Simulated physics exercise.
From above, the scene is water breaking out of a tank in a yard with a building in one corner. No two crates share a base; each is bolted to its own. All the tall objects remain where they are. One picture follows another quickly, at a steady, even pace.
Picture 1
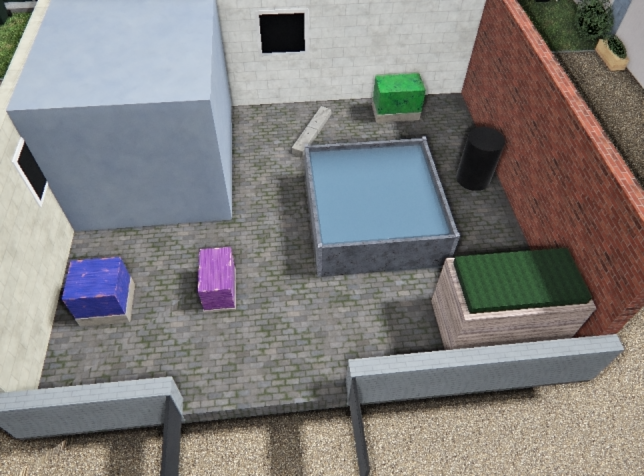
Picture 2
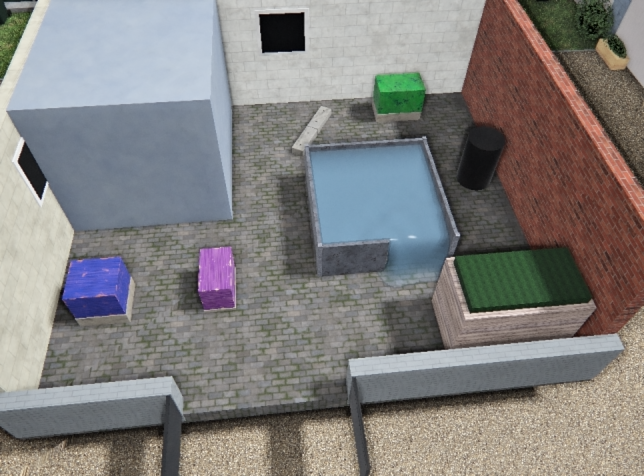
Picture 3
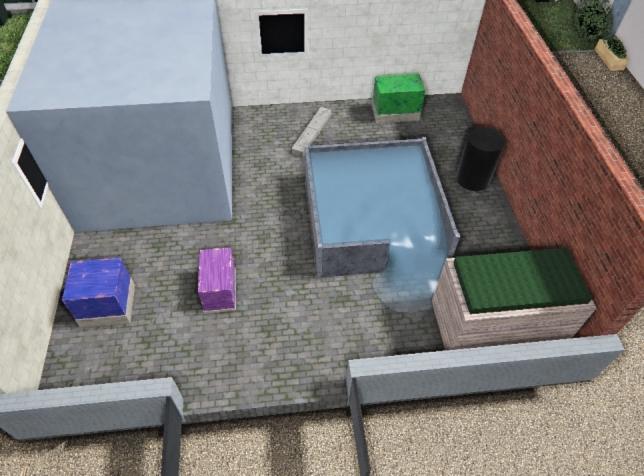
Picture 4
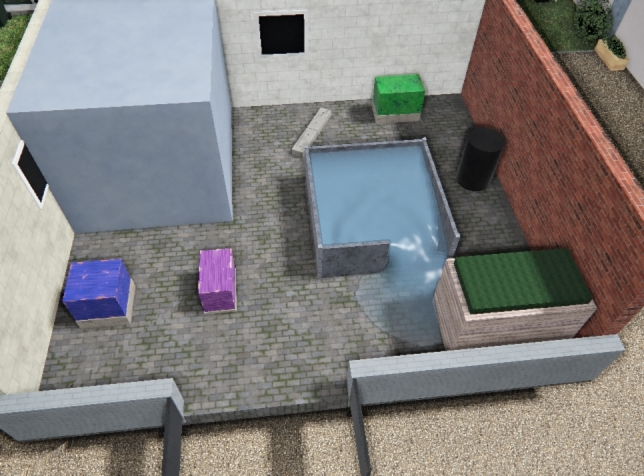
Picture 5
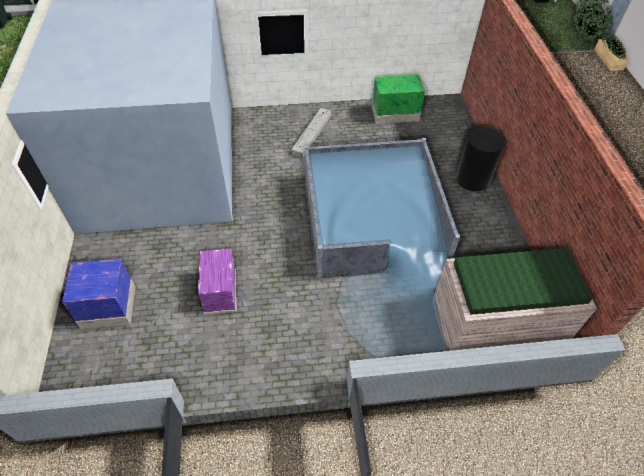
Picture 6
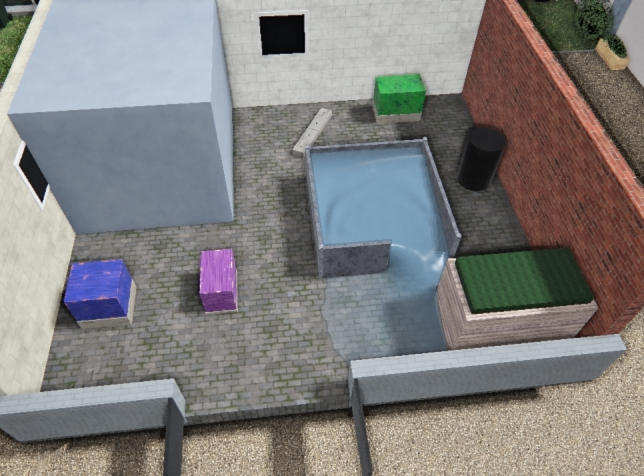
At first, still water fills a square tank in a paved yard with a building in one corner and blue, purple and green crates around. Then a gap opens in the tank's near side, and water pours out, spreading over the paving beside the green-topped box and toward the low front wall.
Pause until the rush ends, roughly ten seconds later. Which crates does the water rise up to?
One by one: The green crate is missed by the water; the blue crate is missed by the water; the purple crate is reached by the water.
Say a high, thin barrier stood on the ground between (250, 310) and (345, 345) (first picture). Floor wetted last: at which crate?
The green crate.
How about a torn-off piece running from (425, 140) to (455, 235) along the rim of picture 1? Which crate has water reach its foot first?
The green one comes first.
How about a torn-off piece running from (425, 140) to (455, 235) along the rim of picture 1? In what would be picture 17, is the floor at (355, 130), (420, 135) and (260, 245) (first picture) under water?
As listed: Free of water, covered, not flooded.
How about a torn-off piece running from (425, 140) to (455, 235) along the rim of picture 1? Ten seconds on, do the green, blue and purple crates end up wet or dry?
Well, green crate is doused and blue crate stays clear, but purple crate is doused.
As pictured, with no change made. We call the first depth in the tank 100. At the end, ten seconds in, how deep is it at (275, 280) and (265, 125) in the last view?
Respectively, around 4 and 8 percent.
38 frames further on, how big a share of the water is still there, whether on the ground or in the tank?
Near 92 in a hundred.
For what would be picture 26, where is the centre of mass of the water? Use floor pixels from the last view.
I'd put it at around (389, 260).
A moment on, water covers 15 % of the floor; the green crate not reached, the blue crate not reached, the purple crate not reached.
Next, water covers 30 % of the floor; the green crate not reached, the blue crate not reached, the purple crate water round its plinth.
Then, water covers 55 % of the floor; the green crate water round its plinth, the blue crate water round its plinth, the purple crate water round its plinth.
Later, water covers 80 % of the floor; the green crate water round its plinth, the blue crate water round its plinth, the purple crate water round its plinth.
In the end, water covers 95 % of the floor; the green crate stayed above the water, the blue crate stayed above the water, the purple crate was topped.
